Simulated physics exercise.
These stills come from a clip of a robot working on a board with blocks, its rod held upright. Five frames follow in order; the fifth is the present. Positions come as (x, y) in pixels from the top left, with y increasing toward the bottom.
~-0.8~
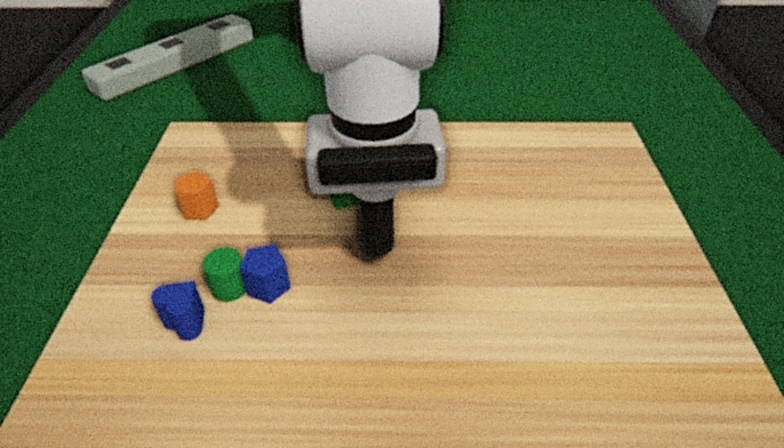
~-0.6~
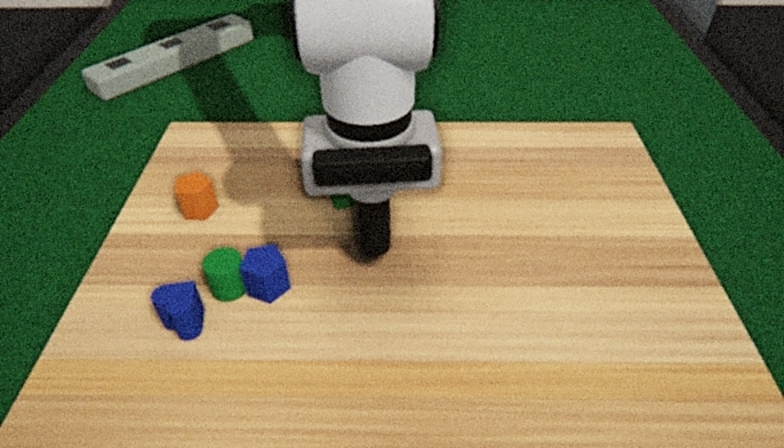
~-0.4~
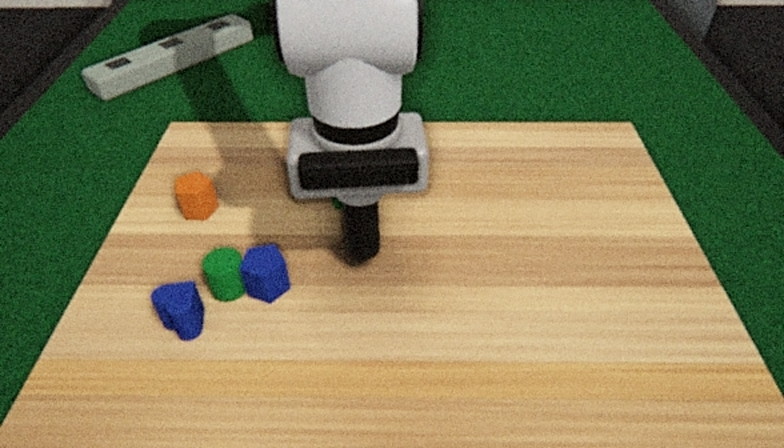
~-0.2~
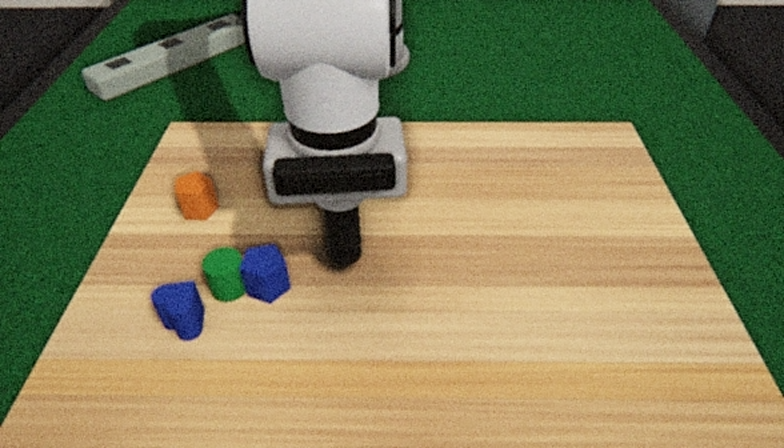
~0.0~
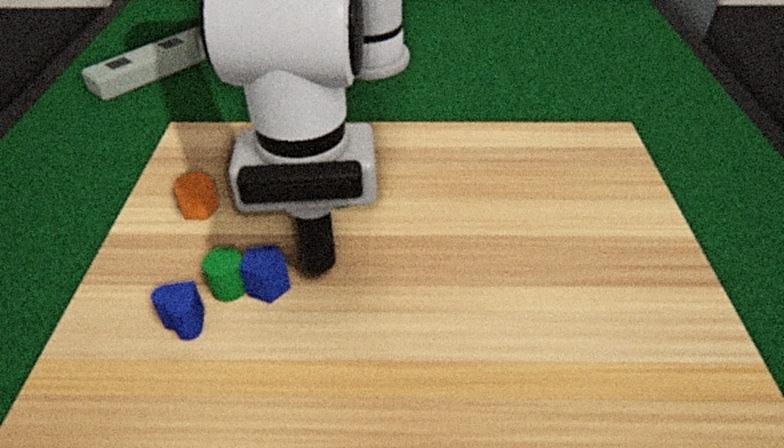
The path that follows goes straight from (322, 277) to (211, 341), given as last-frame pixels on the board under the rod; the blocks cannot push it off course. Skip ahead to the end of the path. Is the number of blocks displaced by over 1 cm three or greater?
Final answer: No.
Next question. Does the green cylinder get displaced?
The answer is yes.
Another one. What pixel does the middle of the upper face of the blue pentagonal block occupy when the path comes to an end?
Its top middle: (216, 273).
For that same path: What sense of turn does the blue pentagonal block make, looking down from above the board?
It turns clockwise.
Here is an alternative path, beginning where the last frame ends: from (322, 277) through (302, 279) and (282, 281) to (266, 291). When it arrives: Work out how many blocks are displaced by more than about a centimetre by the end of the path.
Shifted over 1 cm: Two.
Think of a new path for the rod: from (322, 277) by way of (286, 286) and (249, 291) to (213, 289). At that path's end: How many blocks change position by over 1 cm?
The count will be 3 or more.
What follows on the original path. One third of the way, rod (284, 282); green cylinder (206, 258); blue pentagonal block (244, 264), turned 25° clockwise.
Two thirds of the way, rod (246, 303); green cylinder (194, 251); blue pentagonal block (219, 271), turned 80° clockwise.
At the end, rod (206, 326); blue heart-shaped block in place; green cylinder (195, 250); blue pentagonal block (216, 273), turned 90° clockwise.
